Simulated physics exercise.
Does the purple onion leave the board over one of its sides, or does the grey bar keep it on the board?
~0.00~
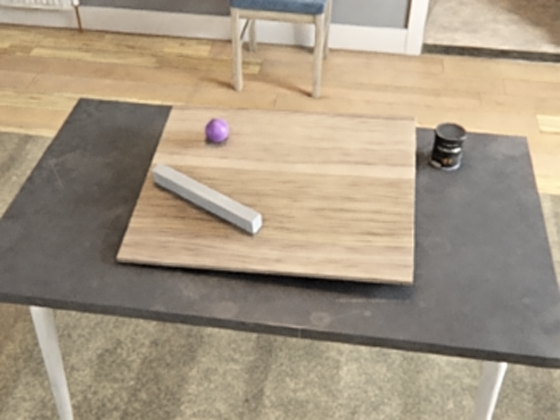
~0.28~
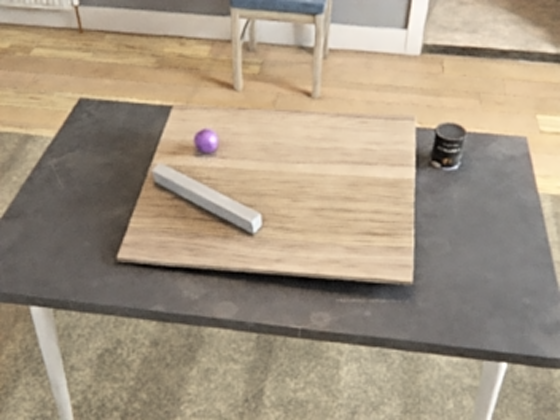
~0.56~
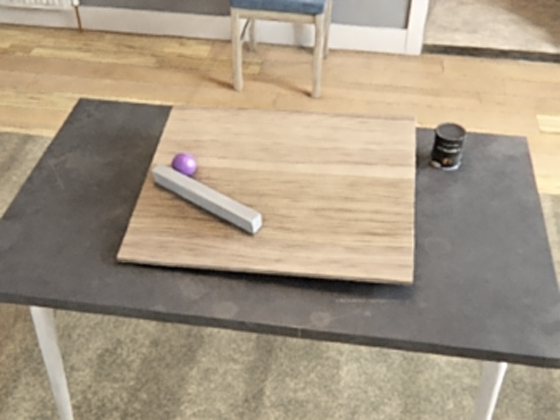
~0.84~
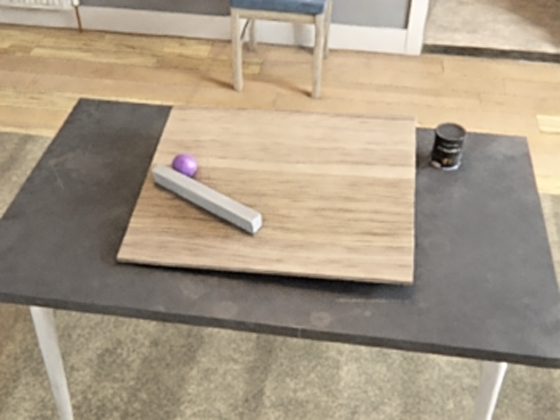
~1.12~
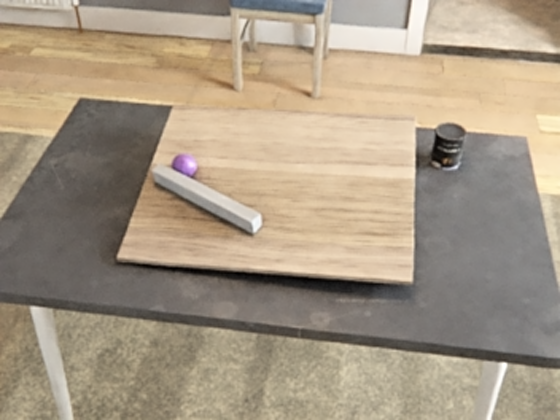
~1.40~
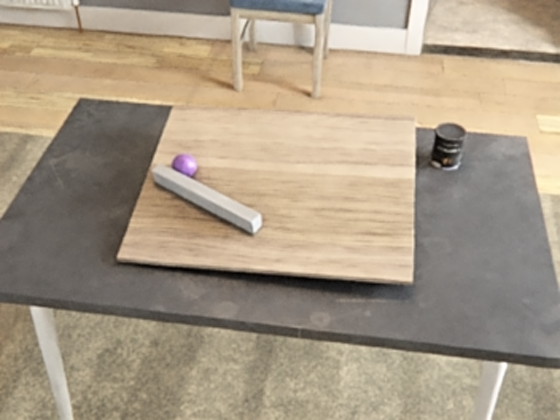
The grey bar keeps it on the board. The onion comes to rest behind the bar, near its left end.
